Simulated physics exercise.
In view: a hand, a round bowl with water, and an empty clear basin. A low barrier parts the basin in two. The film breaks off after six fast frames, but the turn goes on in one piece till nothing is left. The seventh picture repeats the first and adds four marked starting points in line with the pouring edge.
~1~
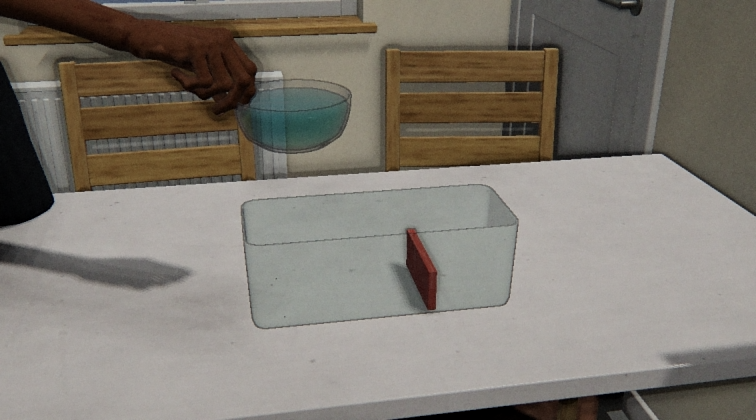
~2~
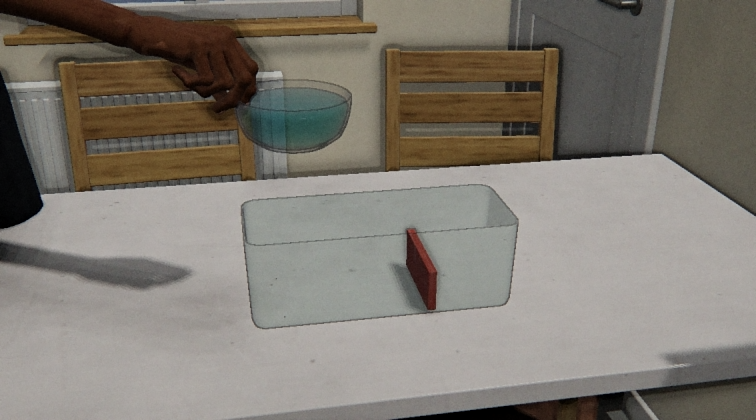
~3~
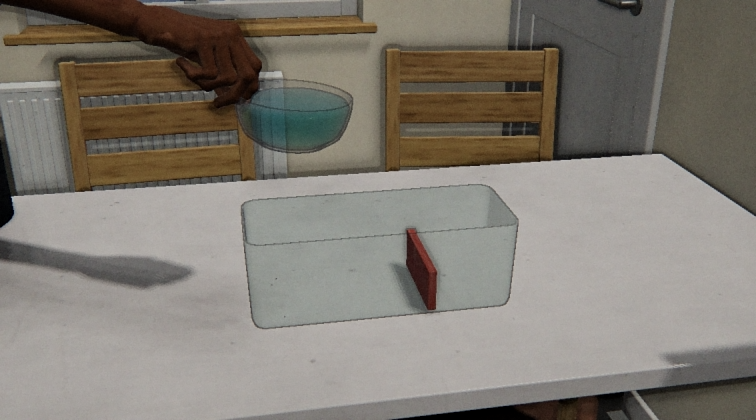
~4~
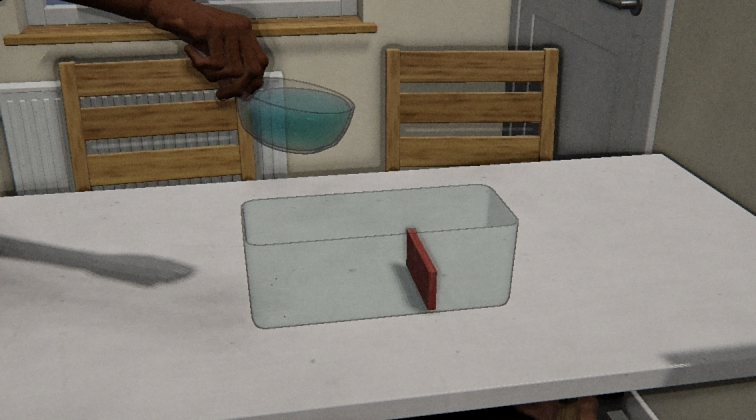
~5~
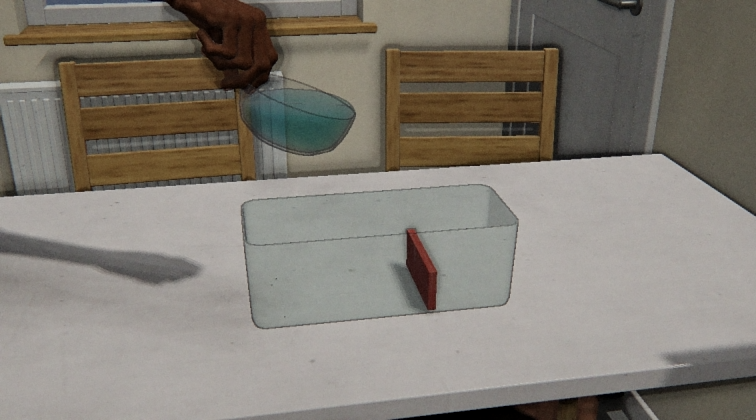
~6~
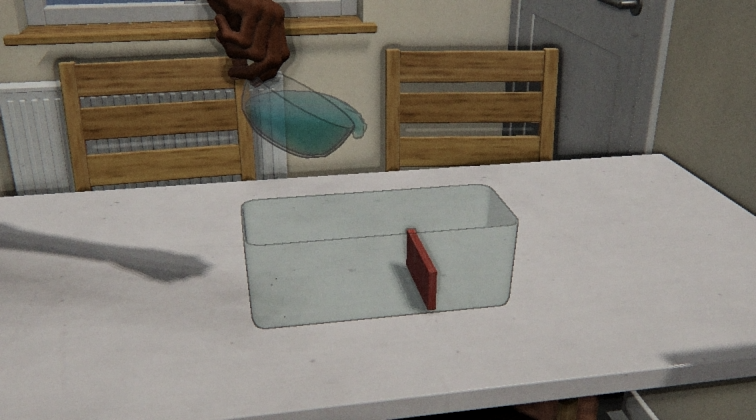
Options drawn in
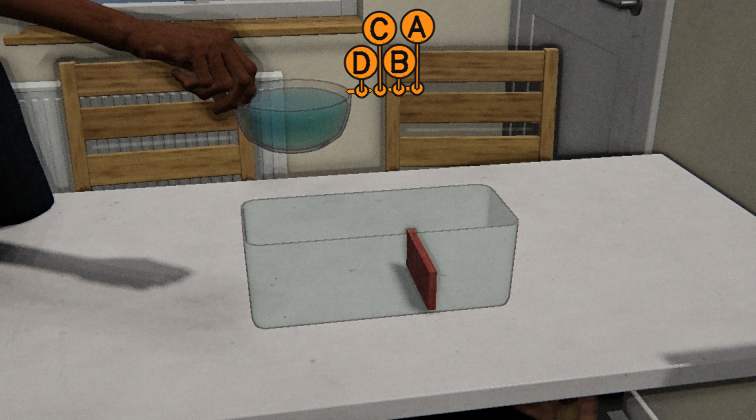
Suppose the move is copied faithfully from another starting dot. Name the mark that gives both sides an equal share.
Place C does it best.
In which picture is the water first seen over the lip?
Picture 5.
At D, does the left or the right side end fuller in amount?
The left one.
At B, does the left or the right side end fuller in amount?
The right side.
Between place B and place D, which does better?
It is B.
On the marked copy, A at (416, 88); B at (398, 89); C at (380, 90); D at (361, 90).
For place A, about 15 % ends left of the wall and 83 % right of it.
For place B, about 32 % ends left of the wall and 68 % right of it.
For place C, about 48 % ends left of the wall and 51 % right of it.
For place D, about 77 % ends left of the wall and 20 % right of it; 3 % is lost outside.
